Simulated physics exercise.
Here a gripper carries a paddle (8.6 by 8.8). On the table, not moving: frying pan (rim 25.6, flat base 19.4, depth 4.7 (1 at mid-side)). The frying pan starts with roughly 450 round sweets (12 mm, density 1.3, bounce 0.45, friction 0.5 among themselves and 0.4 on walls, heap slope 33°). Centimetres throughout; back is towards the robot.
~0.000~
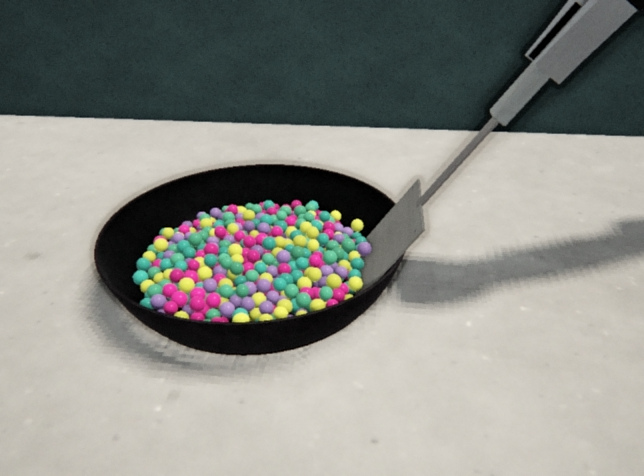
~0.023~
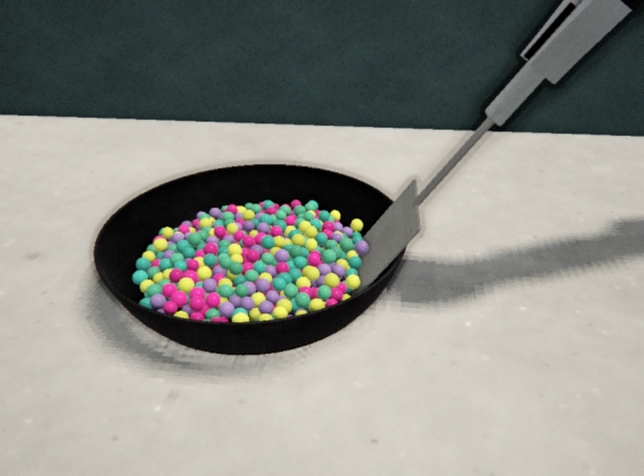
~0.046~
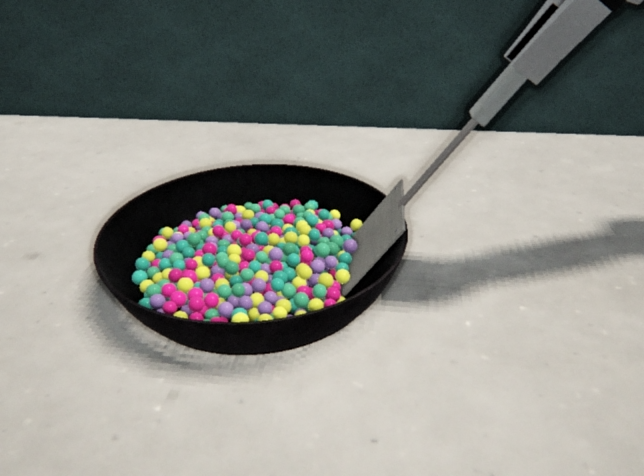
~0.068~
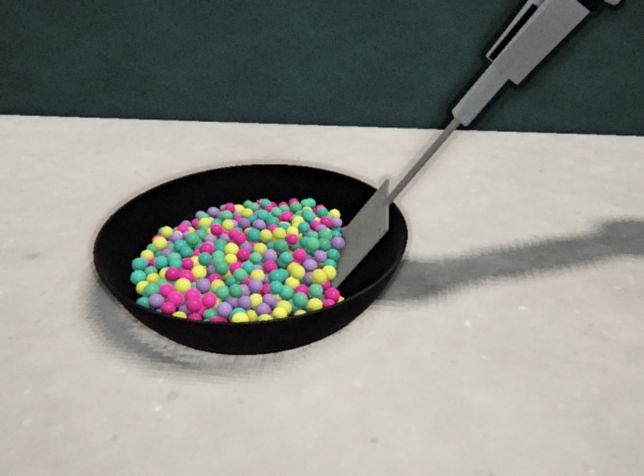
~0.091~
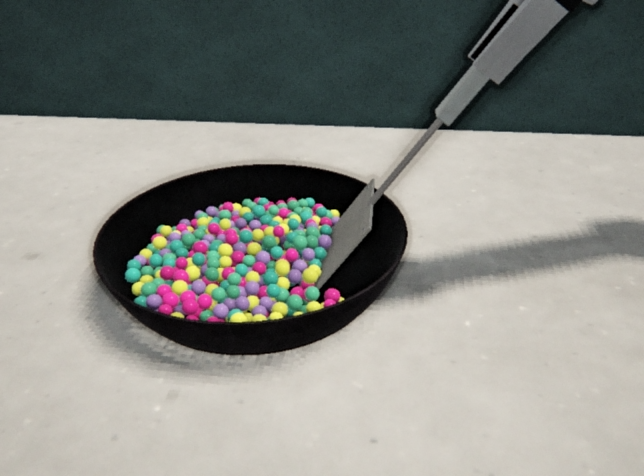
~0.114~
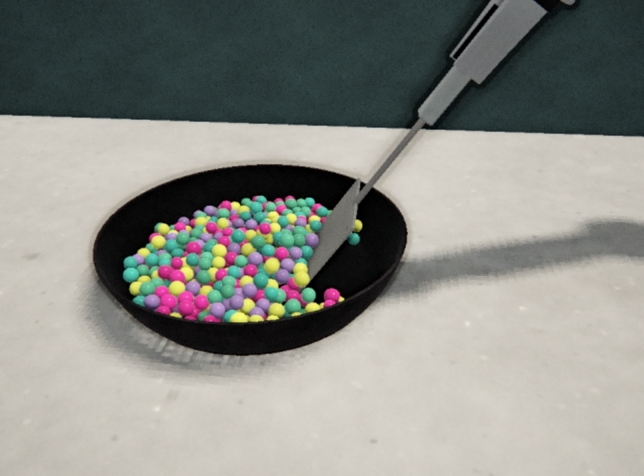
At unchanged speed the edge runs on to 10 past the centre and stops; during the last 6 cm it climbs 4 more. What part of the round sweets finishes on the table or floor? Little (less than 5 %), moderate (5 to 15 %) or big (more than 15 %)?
On the table or floor the share is big, more than 15 %.
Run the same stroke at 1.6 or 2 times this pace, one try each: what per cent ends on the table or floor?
Some 30 and 30 per cent.
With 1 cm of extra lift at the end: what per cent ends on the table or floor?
About 20 per cent.
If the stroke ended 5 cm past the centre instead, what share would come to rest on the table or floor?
It would be near 0 per cent.
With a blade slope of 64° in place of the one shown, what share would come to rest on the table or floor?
In that case some 20 per cent.
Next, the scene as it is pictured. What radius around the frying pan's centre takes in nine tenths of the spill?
Some 40 cm.
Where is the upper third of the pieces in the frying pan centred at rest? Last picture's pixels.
Near (178, 239).
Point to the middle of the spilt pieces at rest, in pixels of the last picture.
Around (21, 256).
By 0.21 s, sloping 56°, highest piece 5 above the table; 449 in the frying pan.
By 0.30 s, sloping 56°, highest piece 7 above the table; 449 in the frying pan.
By 0.55 s, sloping 56°, highest piece 11 above the table; 354 in the frying pan, 87 on the table or floor, 8 on the blade or in flight.
By 1.60 s, sloping 56°, highest piece 4 above the table; 353 in the frying pan, 96 on the table or floor.
Final count, 353 in the frying pan, 96 on the table or floor. That is 21 % on the table or floor.
